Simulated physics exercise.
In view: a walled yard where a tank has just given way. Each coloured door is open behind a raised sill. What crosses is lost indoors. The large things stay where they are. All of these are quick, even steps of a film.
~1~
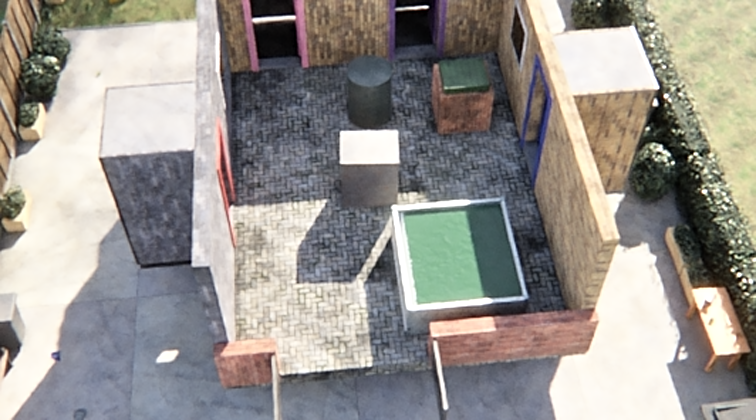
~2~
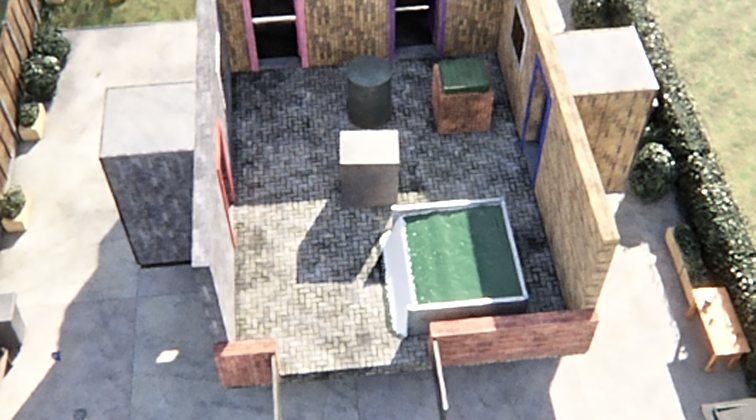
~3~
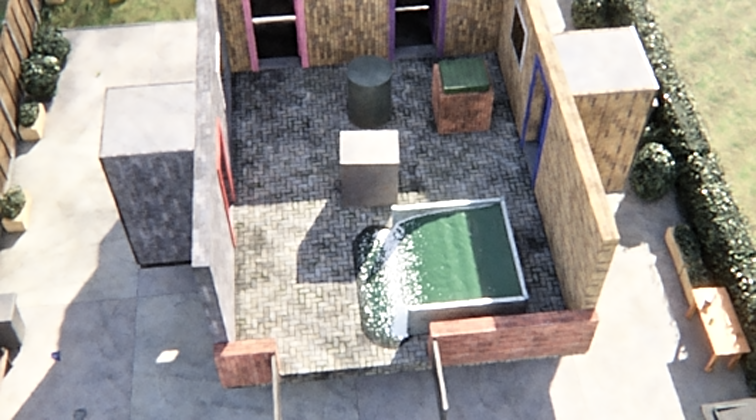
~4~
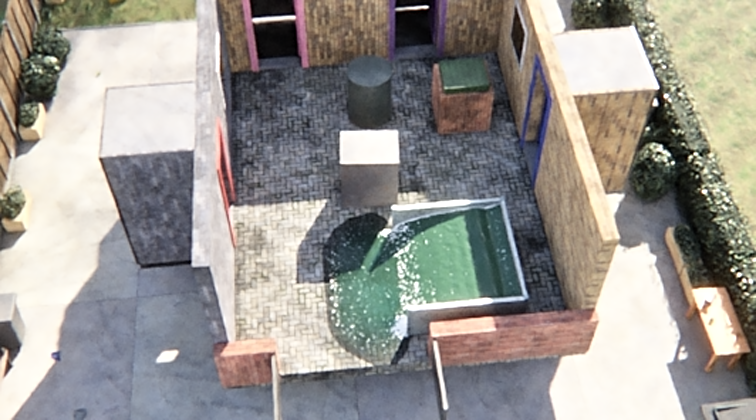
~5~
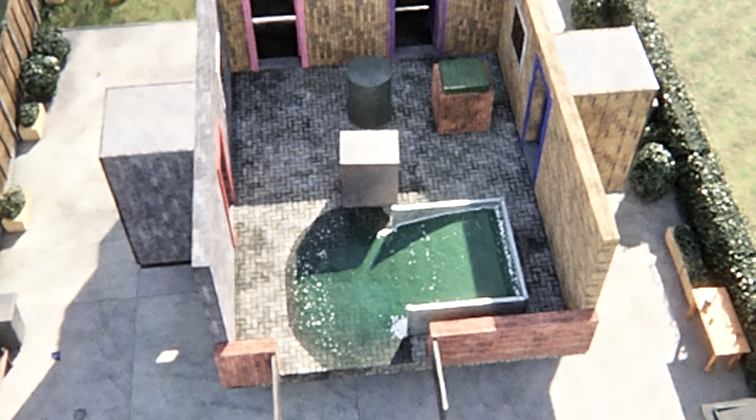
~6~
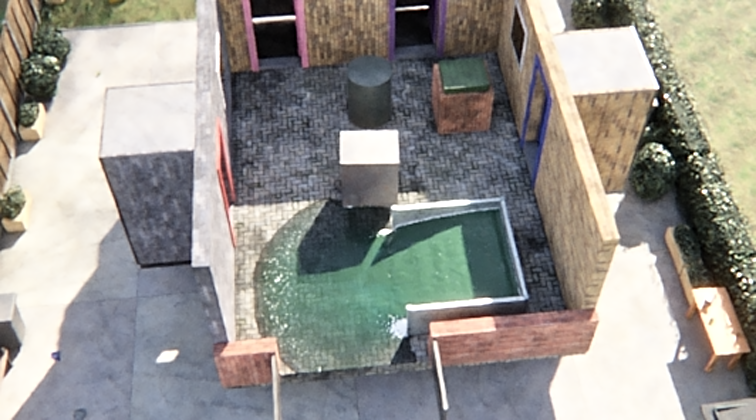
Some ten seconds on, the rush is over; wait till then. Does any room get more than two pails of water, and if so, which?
Door by door: The red door does; the pink door does; the blue door does not; the purple door does not.
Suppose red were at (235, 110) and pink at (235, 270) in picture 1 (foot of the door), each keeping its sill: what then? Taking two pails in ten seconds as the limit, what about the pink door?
Well, the pink door tops it.
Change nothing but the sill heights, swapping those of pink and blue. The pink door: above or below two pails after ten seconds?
The pink door remains within bounds, I think.
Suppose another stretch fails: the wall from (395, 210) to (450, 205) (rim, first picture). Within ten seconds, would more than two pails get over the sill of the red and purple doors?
Looking at both, the red one exceeds the mark while the purple one exceeds the mark.
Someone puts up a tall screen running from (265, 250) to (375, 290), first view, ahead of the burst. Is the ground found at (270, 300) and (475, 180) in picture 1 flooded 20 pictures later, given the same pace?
Soaked, not wet.
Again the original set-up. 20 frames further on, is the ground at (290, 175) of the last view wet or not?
That spot would be soaked.
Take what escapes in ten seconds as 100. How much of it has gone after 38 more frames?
Share gone by then: About 80 %.
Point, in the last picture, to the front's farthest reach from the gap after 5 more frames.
The wet edge reaches furthest near (234, 191).
A moment on, water covers 30 % of the floor; the red door under two buckets in, the pink door not reached, the blue door not reached, the purple door not reached.
Next, water covers 35 % of the floor; the red door far over two buckets in, the pink door not reached, the blue door not reached, the purple door not reached.
Then, water covers 50 % of the floor; the red door far over two buckets in, the pink door wet at the sill, nothing in, the blue door not reached, the purple door not reached.
Later, water covers 65 % of the floor; the red door far over two buckets in, the pink door over two buckets in, the blue door not reached, the purple door wet at the sill, nothing in.
In the end, water covers 90 % of the floor; the red door far over two buckets in, the pink door over two buckets in, the blue door wet at the sill, nothing in, the purple door wet at the sill, nothing in.
